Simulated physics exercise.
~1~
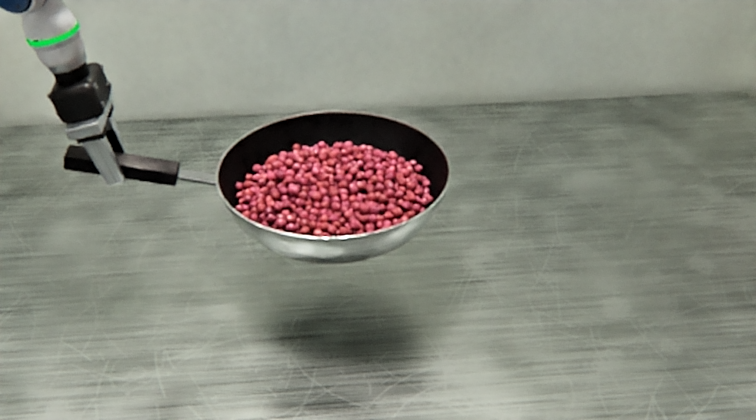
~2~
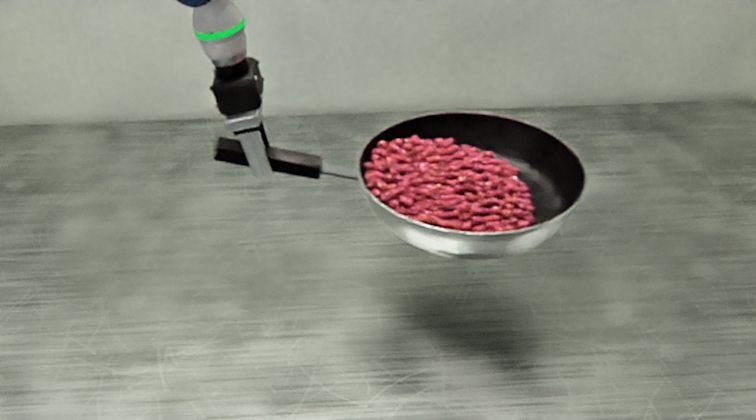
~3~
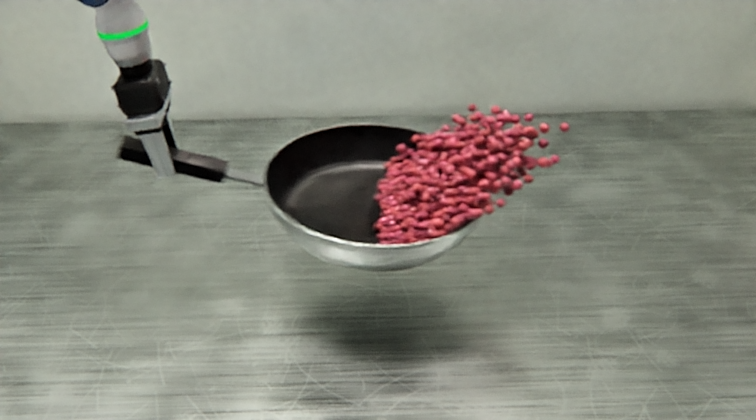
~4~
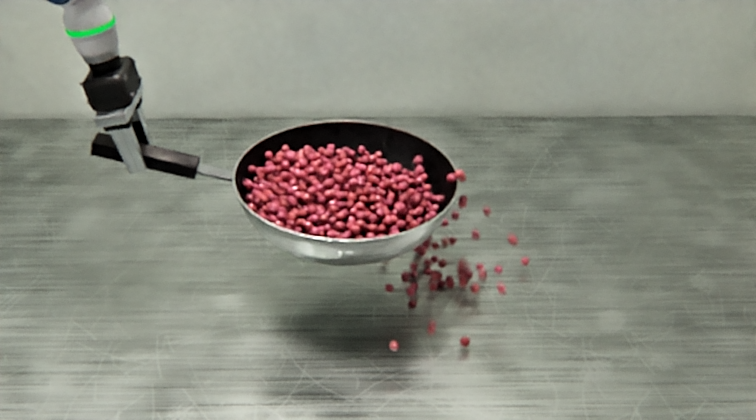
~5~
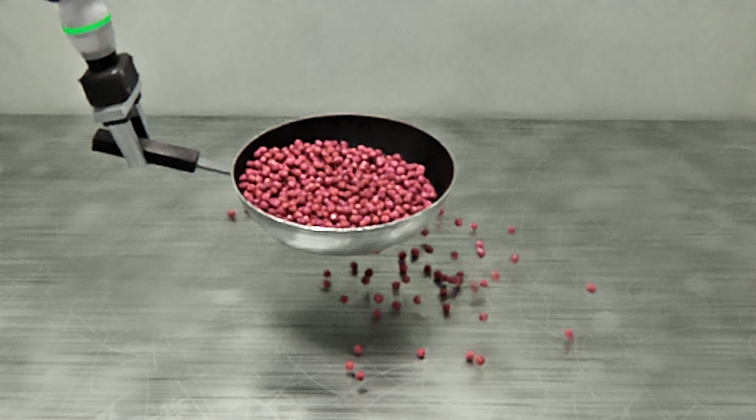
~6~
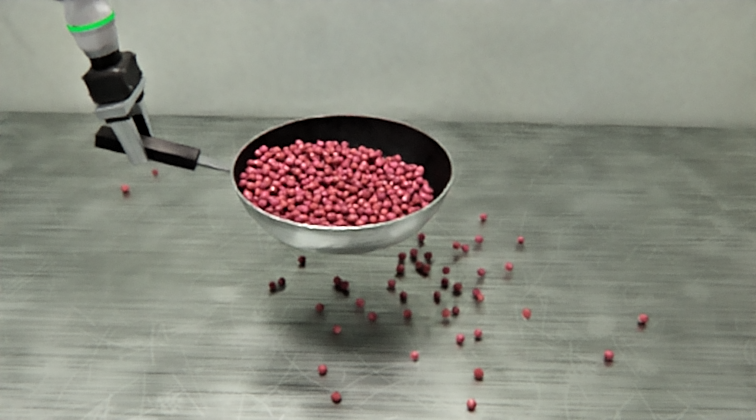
At the start, a robot arm holds a dark frying pan by its handle above a scratched grey surface, with a heap of small reddish-pink beads inside. The arm swings the pan to the right, and the beads bunch up on the side nearest the handle. It then pulls the pan back left, and the beads surge to the far side, some flying up past the rim. Most settle back across the pan, while a small share spills over the right edge and drops. The pan stays nearly still as the fallen beads scatter across the surface, leaving most of the load inside.
